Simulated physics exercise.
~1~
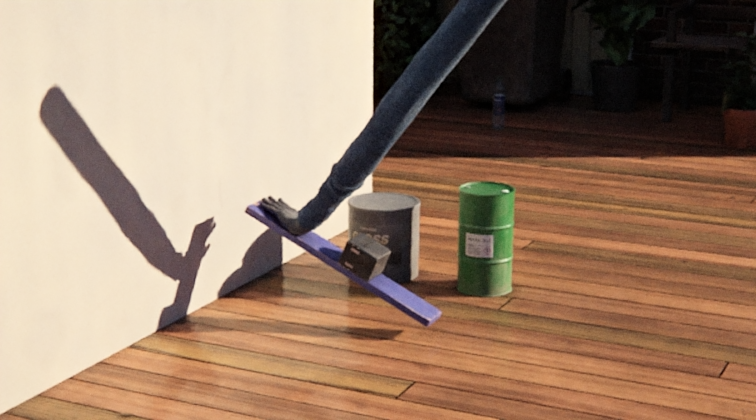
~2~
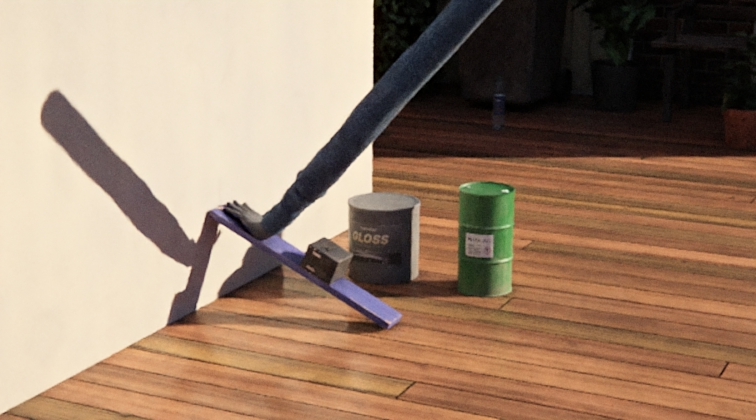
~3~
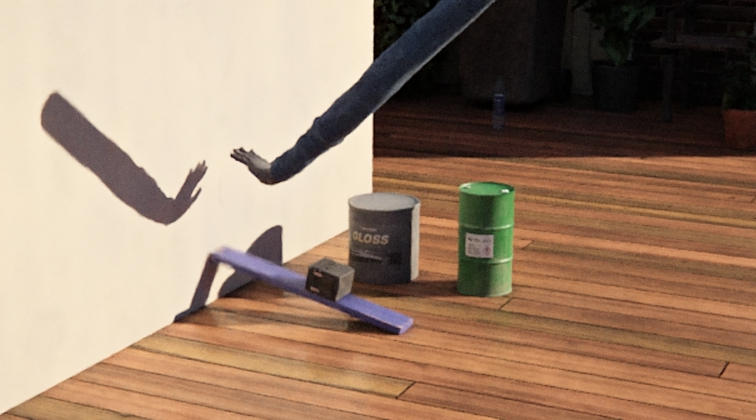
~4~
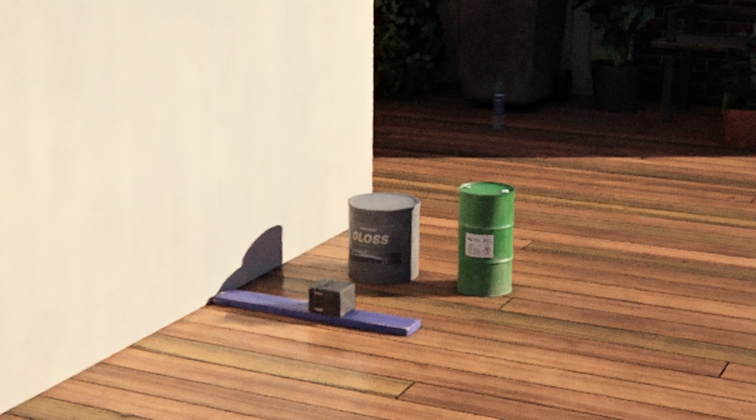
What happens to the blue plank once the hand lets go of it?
The blue plank does not stay leaning against the wall. It slips out and ends up lying flat on the wooden floor, with the small dark box still on it.
